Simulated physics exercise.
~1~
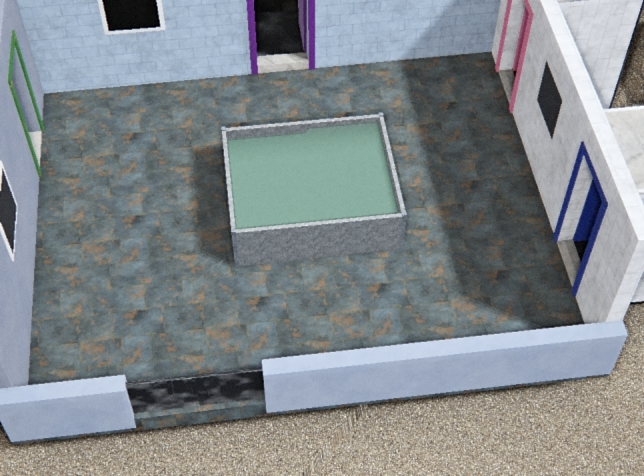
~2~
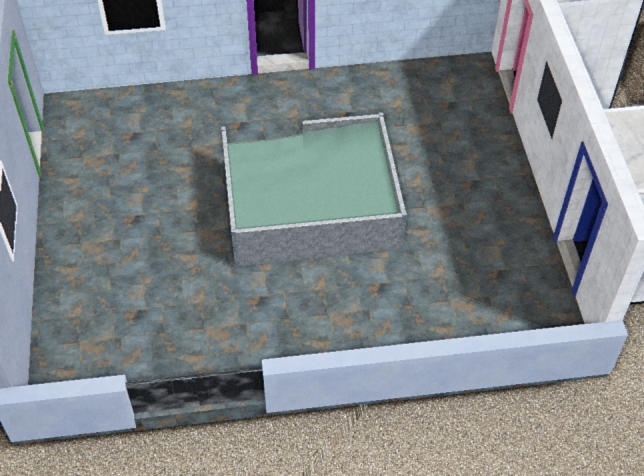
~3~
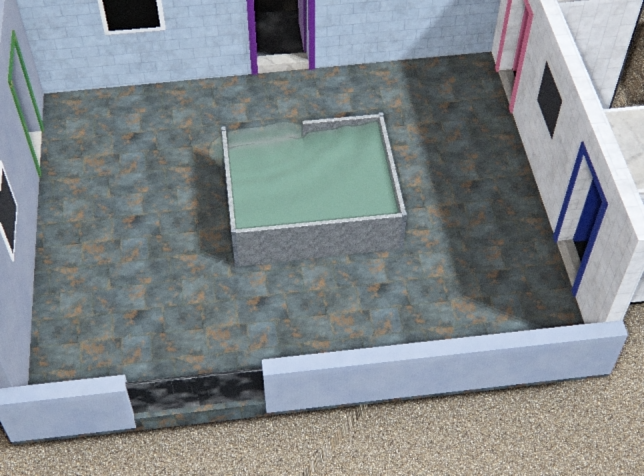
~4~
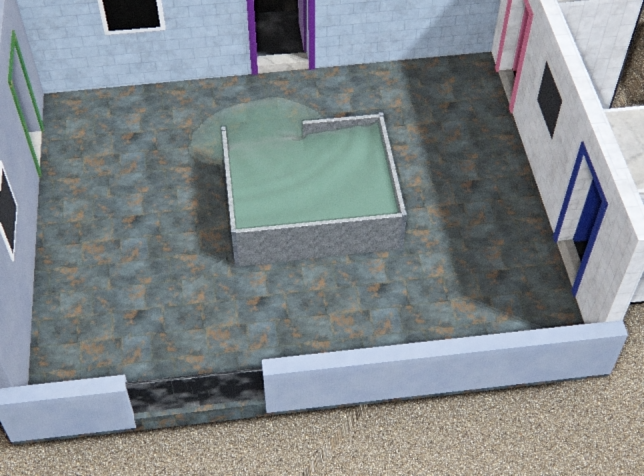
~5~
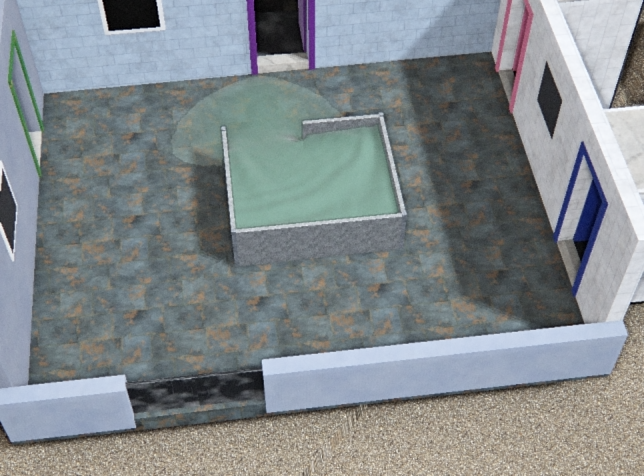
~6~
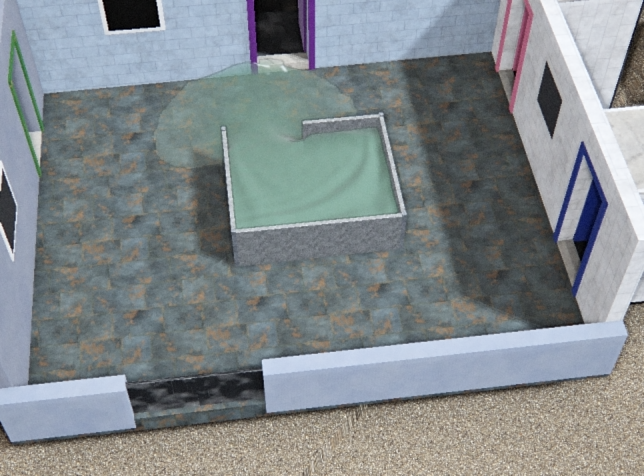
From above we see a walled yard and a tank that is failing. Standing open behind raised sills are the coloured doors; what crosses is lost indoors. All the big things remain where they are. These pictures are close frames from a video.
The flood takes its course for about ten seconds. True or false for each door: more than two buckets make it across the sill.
Blue door: False; green door: True; pink door: True; purple door: True.
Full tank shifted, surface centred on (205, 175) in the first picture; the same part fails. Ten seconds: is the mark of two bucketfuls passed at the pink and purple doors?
The pink door tops the threshold, and the purple door remains within limits.
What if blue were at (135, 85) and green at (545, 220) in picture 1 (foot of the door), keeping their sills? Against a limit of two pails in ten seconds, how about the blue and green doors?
Then: Blue goes over; green holds.
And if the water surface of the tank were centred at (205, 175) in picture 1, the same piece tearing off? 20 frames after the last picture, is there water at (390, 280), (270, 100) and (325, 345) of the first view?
In that order: Dry, flooded, dry.
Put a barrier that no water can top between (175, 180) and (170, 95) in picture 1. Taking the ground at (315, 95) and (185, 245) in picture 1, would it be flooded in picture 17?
Result, in order: Swamped / bone-dry.
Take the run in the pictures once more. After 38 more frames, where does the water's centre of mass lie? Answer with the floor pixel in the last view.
At about (256, 182).
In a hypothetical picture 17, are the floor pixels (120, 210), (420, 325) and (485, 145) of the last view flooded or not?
In turn, the points end up high and dry, high and dry and high and dry.
A moment on, water covers 15 % of the floor; the blue door not reached, the green door not reached, the pink door not reached, the purple door over two buckets in.
Next, water covers 25 % of the floor; the blue door not reached, the green door wet at the sill, nothing in, the pink door not reached, the purple door far over two buckets in.
Then, water covers 40 % of the floor; the blue door not reached, the green door far over two buckets in, the pink door over two buckets in, the purple door far over two buckets in.
Later, water covers 75 % of the floor; the blue door wet at the sill, nothing in, the green door far over two buckets in, the pink door far over two buckets in, the purple door far over two buckets in.
In the end, water covers 95 % of the floor; the blue door wet at the sill, nothing in, the green door far over two buckets in, the pink door far over two buckets in, the purple door far over two buckets in.
